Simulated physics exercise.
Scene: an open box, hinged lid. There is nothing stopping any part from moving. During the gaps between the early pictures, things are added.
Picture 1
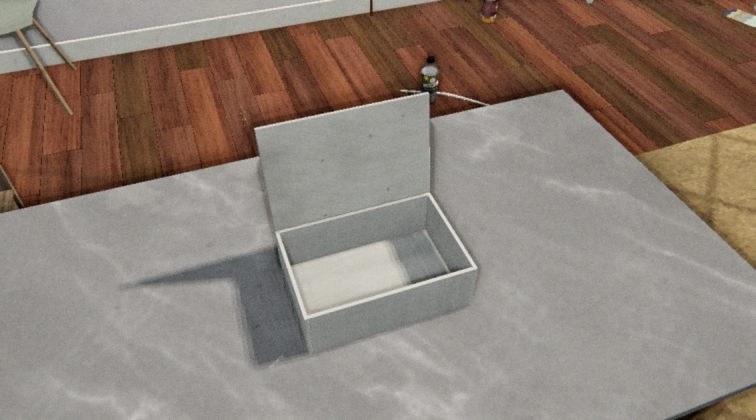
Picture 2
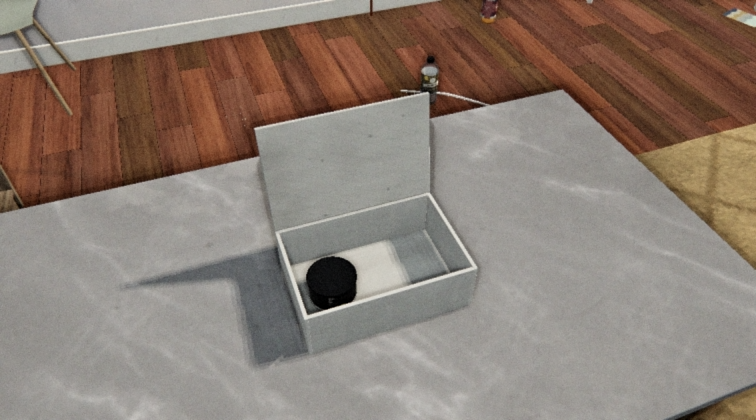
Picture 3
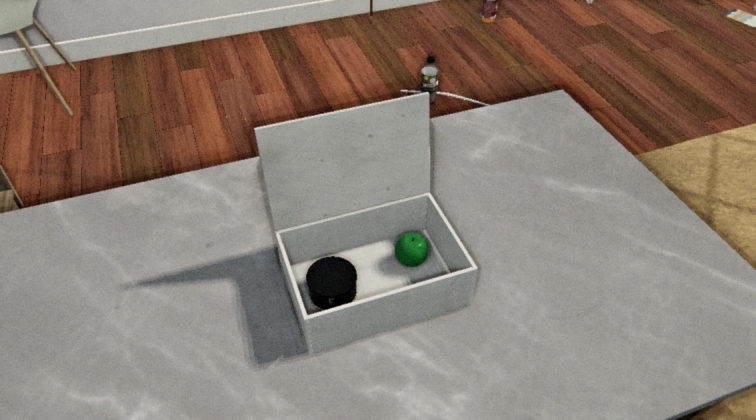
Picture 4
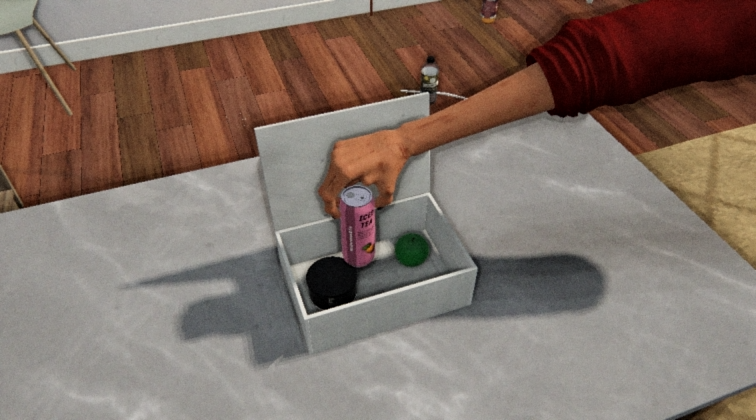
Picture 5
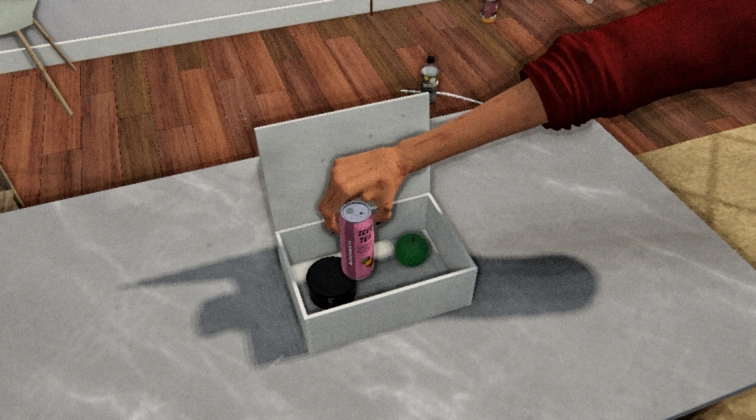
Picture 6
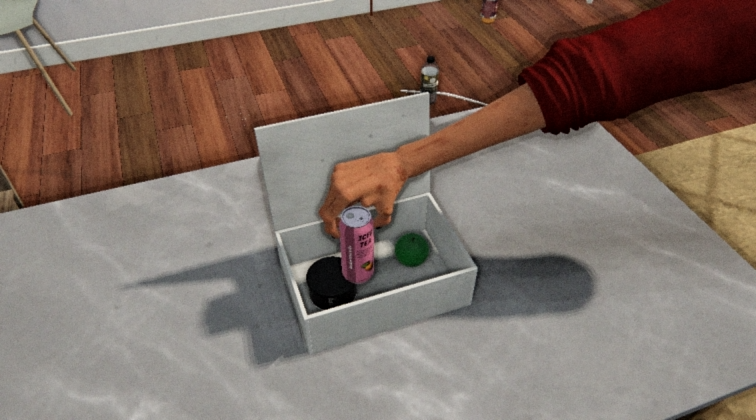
A hand in a red sleeve lowering a pink can into an open box, between a black round object and green apple.
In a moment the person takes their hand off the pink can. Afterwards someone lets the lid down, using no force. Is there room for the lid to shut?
Most likely the lid comes to rest on the rim.
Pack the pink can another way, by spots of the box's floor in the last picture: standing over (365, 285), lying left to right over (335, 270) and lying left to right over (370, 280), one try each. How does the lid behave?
At first it manages to shut, the second time it manages to shut, and the third time it manages to shut.
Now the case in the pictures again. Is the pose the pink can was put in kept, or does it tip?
At the finish the pink can goes crooked.
Then, 1.00 s past the last view, lid starting down; pink can on its side near (417, 282).
Then, 1.80 s past the last view, lid 38° above the rim; pink can on its side near (417, 283).
Finally, lid shut; down or leaning hard in the box, pink can; the other 2 still in place. Final places as the last picture's camera would see them, pink can near (417, 283).
